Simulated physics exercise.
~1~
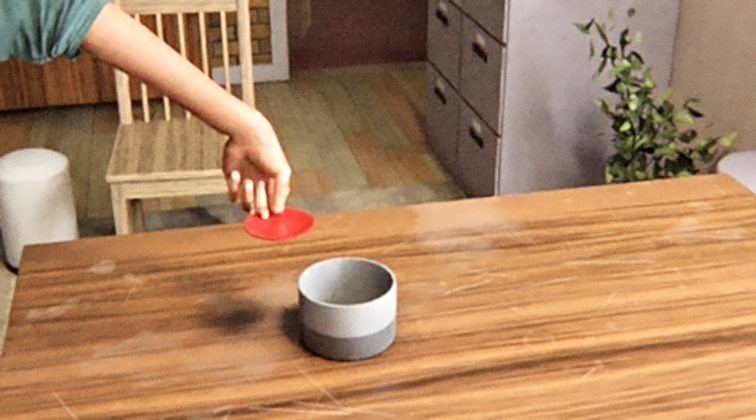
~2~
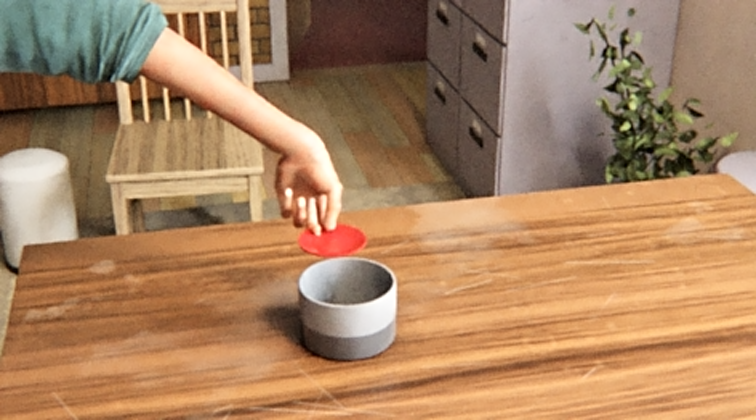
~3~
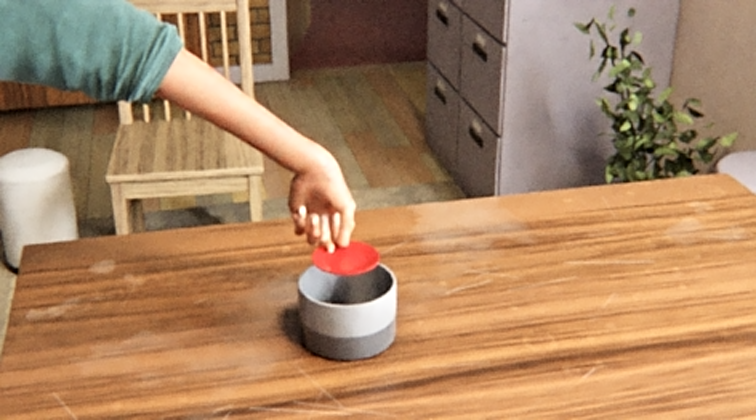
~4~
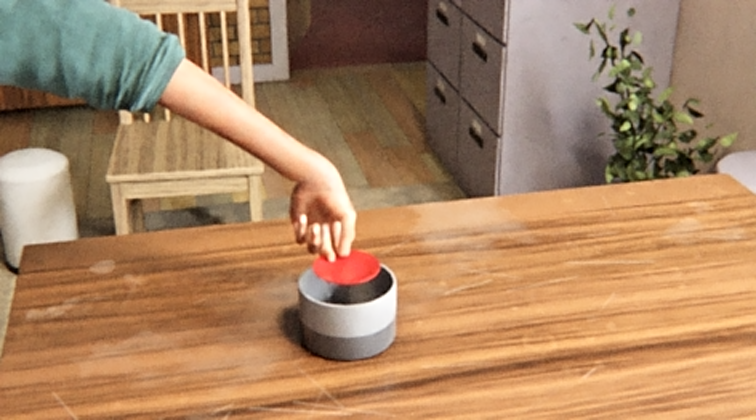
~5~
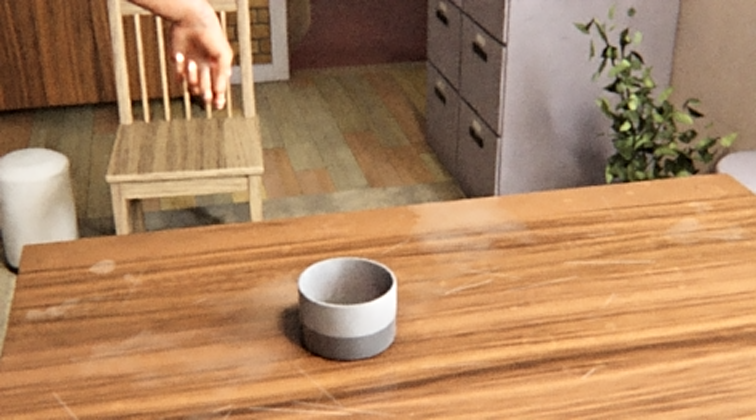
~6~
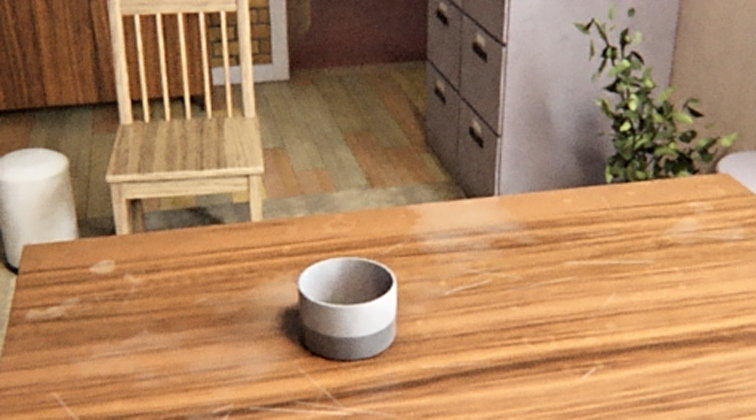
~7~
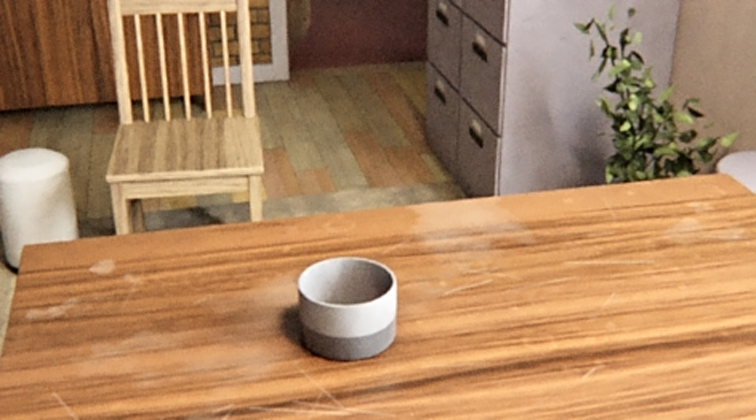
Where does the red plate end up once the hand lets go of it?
It slips past the rim and ends up down inside the grey container, out of sight.
